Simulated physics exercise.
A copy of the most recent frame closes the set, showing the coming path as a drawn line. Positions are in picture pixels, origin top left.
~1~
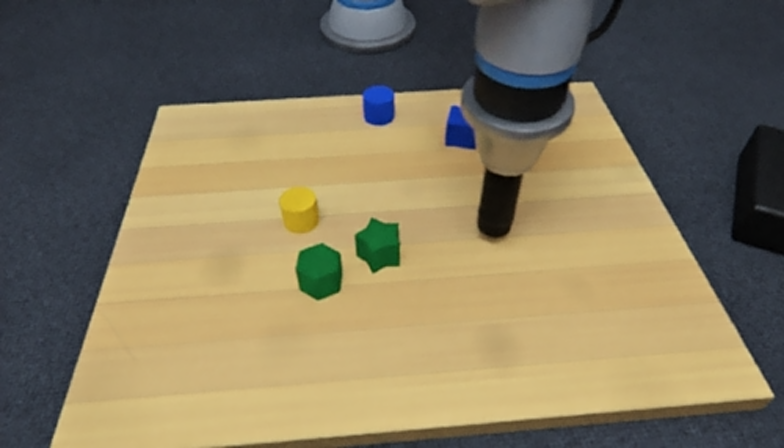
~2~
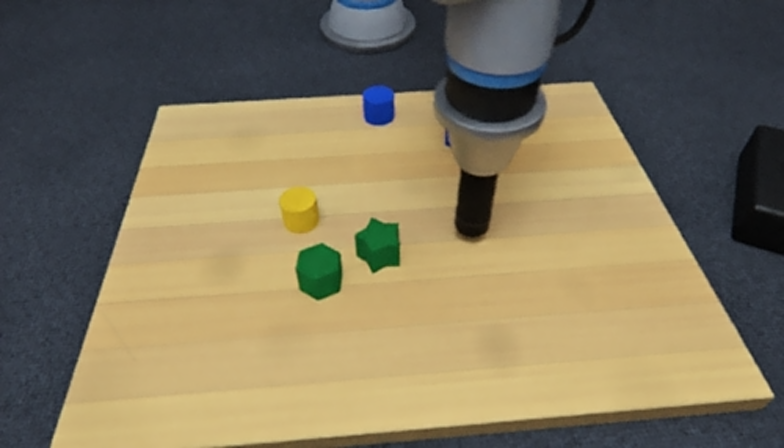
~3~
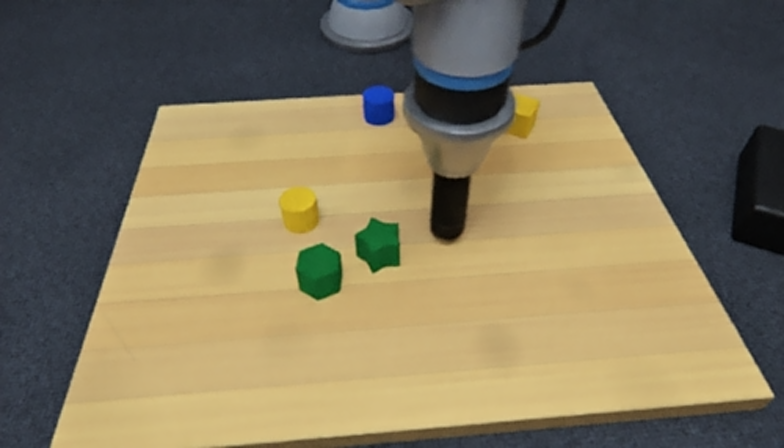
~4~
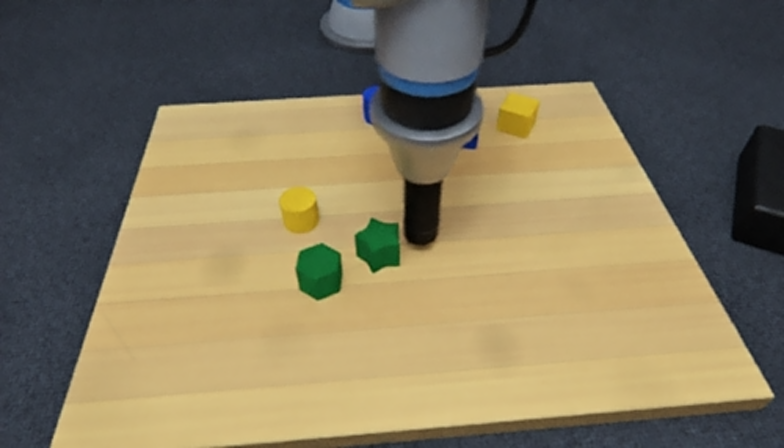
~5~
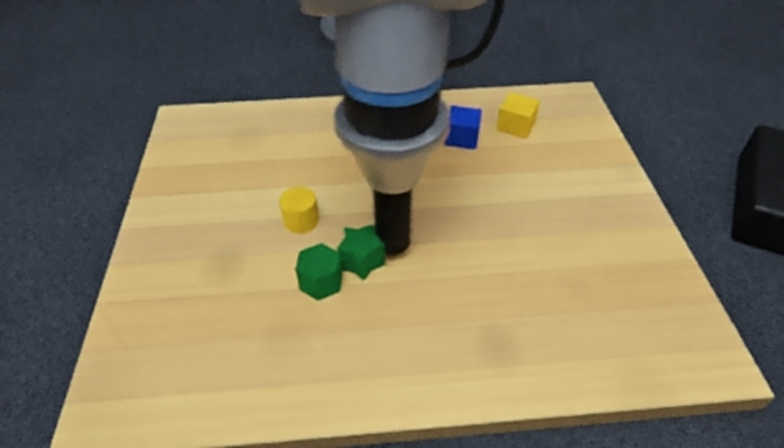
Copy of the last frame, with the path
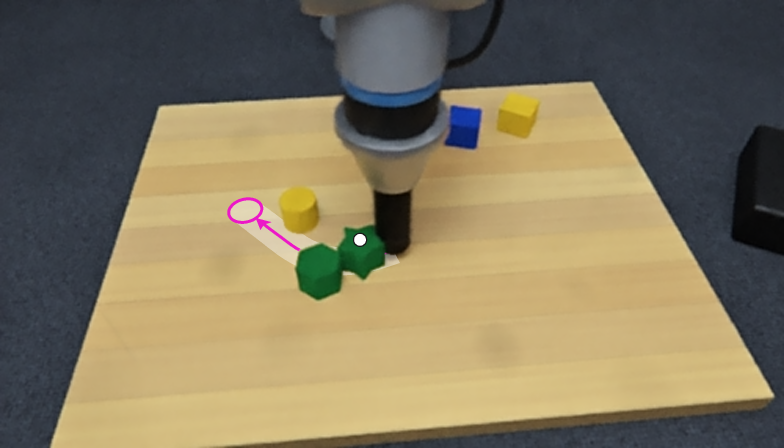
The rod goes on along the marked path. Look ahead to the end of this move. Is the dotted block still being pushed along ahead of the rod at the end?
No, that is not what happens.
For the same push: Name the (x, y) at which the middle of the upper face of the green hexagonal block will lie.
My estimate: (268, 287).
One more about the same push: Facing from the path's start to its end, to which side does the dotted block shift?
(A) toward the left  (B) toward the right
My pick is A.
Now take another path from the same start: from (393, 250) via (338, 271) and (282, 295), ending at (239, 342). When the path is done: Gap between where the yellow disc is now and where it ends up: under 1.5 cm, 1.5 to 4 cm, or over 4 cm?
Under 1.5 cm.
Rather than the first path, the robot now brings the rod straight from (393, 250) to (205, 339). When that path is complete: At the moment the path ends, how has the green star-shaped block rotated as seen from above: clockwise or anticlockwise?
In a top view, it turns clockwise.
The line goes from (393, 250) through (333, 261) and (283, 239) to (245, 210); the dot is on the green star-shaped block.
What follows on the original path. One third of the way, rod at (331, 253); green hexagonal block at (275, 283), turned 60° anticlockwise; green star-shaped block at (294, 252).
Two thirds of the way, rod at (280, 230); yellow disc at (296, 192); green hexagonal block at (268, 287), turned 75° anticlockwise; green star-shaped block at (272, 252), turned 40° anticlockwise.
At the end, rod at (243, 202); yellow disc at (296, 191); green hexagonal block at (268, 287), turned 75° anticlockwise; green star-shaped block at (272, 252), turned 40° anticlockwise.
